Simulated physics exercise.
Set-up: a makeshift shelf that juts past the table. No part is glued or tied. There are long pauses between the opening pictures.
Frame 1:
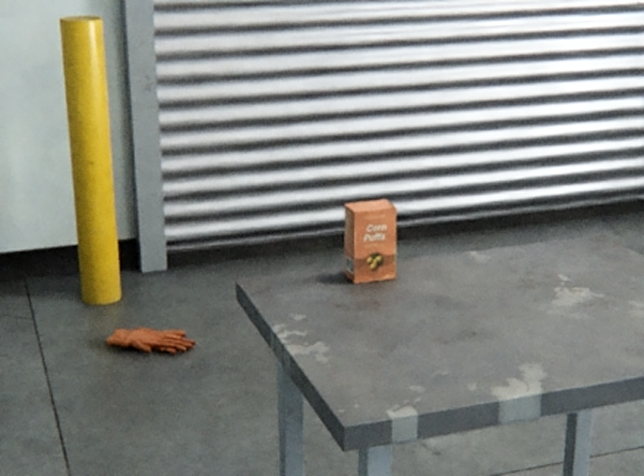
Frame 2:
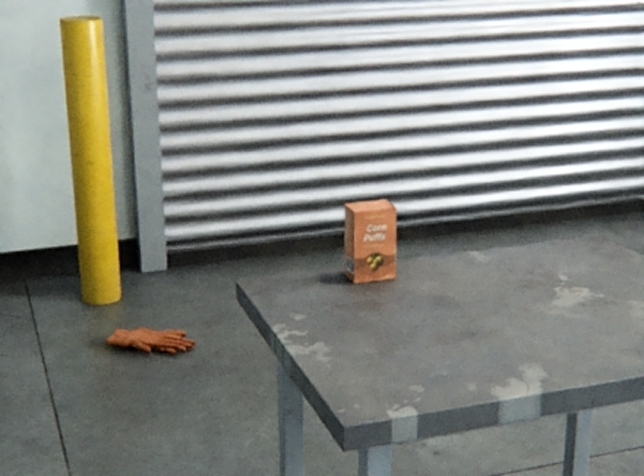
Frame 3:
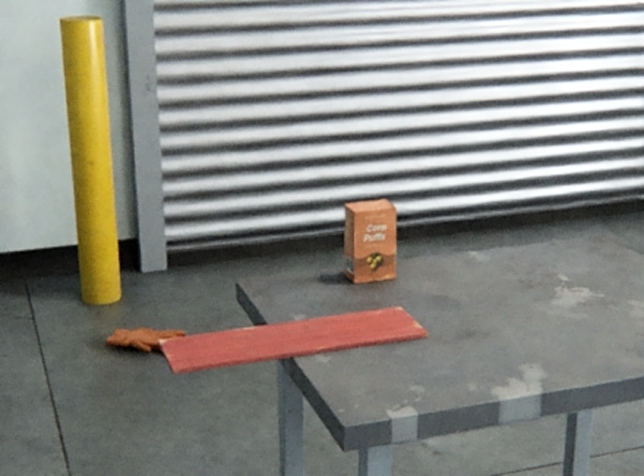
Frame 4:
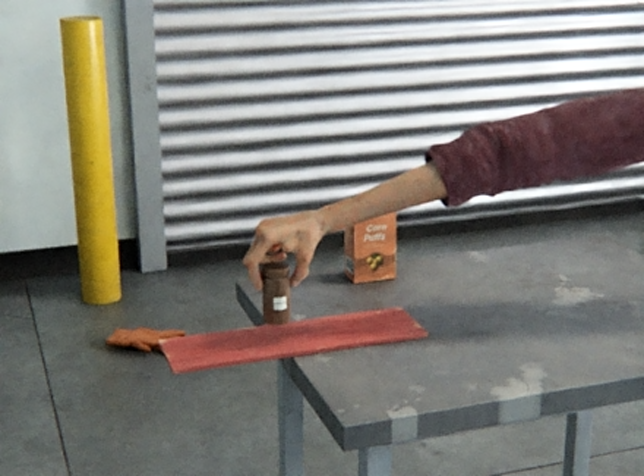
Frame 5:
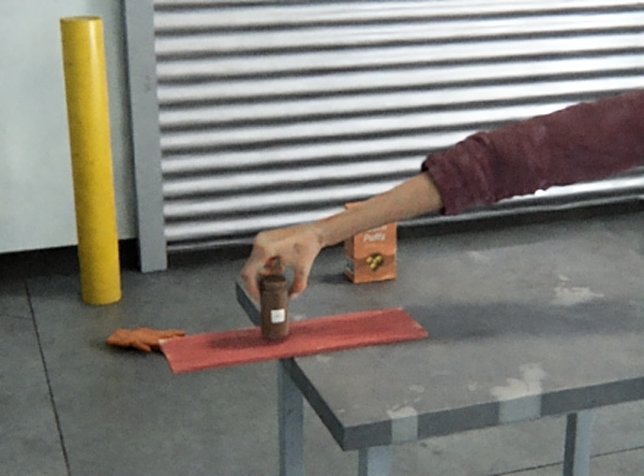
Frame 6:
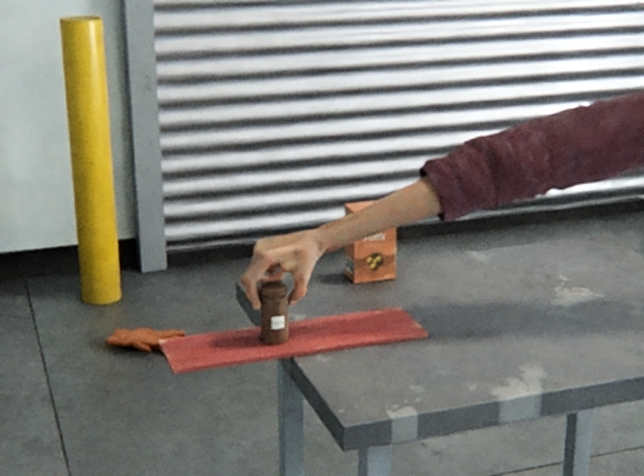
The footage shows a metal table with an orange box on it; a red board appears, jutting past the table's left edge, and then an arm in a maroon sleeve lowers a brown shaker onto the board, keeping hold of it.
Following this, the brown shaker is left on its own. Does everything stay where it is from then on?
It keeps still.
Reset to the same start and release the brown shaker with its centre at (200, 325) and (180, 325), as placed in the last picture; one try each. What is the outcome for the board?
On the first try it falls, and on the second it falls.
Then, 0.40 s after the last picture, nothing has stirred.
Then, 1.10 s after the last picture, brown shaker resting near (274, 313).
At rest, all 3 in place. Seen from the same camera at the end, brown shaker near (274, 313). The board holds.
